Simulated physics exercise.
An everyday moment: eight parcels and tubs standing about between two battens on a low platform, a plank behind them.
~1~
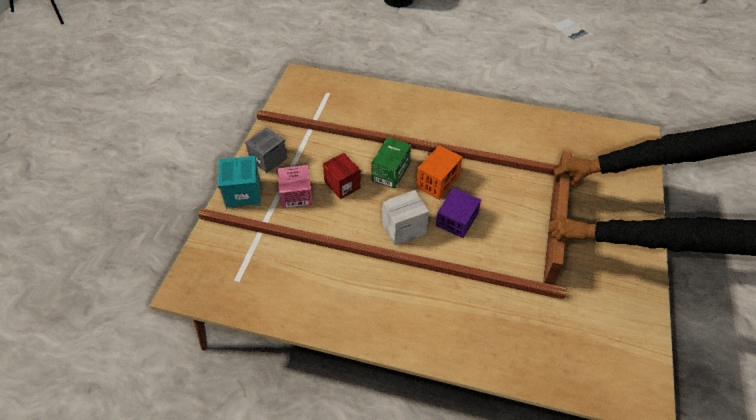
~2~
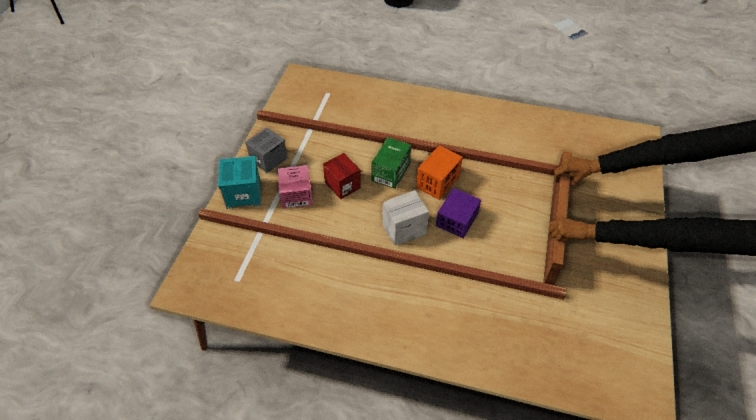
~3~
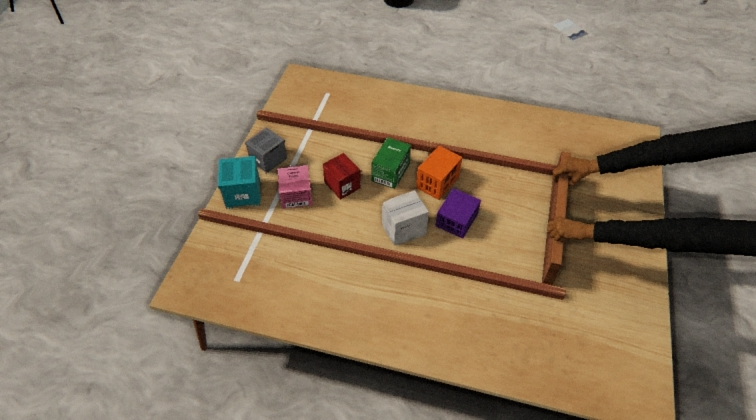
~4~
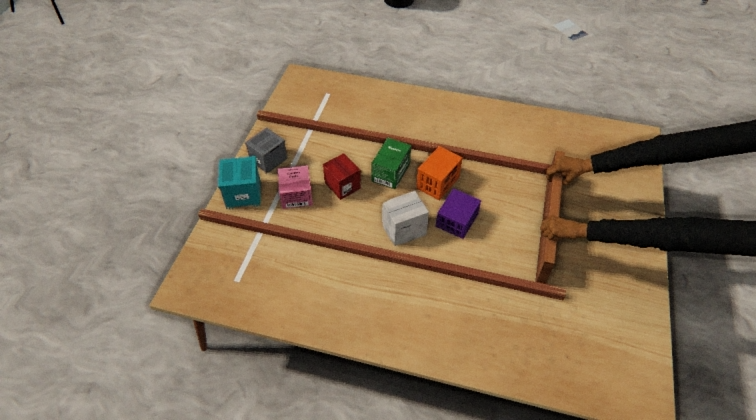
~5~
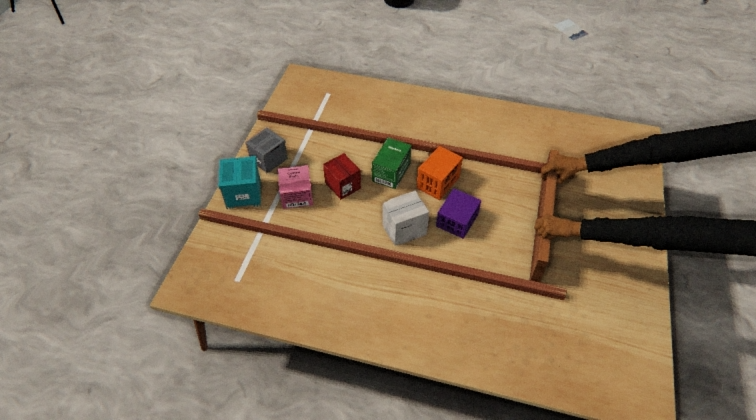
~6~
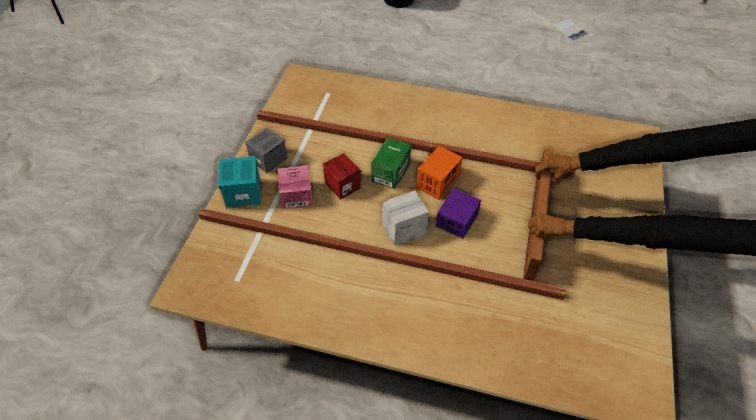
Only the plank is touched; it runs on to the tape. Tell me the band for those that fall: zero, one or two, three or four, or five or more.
The number that fall off is one or two.
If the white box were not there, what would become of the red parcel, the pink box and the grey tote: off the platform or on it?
The red parcel does not fall; the pink box stays on; the grey tote goes over.
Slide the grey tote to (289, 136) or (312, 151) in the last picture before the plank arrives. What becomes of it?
Place by place, it is lost; is lost.
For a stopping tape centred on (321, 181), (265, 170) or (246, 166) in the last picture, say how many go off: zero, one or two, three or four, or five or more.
Taking them in turn, not one; five or more; five or over.
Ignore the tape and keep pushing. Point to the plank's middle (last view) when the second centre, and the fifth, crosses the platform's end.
About (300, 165), then (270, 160).
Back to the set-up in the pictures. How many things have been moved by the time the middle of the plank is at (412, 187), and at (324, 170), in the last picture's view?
The counts are 4 and 8.
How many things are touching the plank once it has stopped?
In contact: 3.
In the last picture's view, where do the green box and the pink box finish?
About (264, 132), and the other about (232, 184).
Soon after, none off yet; turquoise tote at rest near (241, 183); grey tote at rest near (267, 151); pink box at rest near (295, 187).
Then, none off yet; turquoise tote at rest near (241, 183); grey tote at rest near (267, 151); pink box moved a little near (289, 188).
By the end, the number that fall off is one or two; fallen, grey tote and turquoise tote.
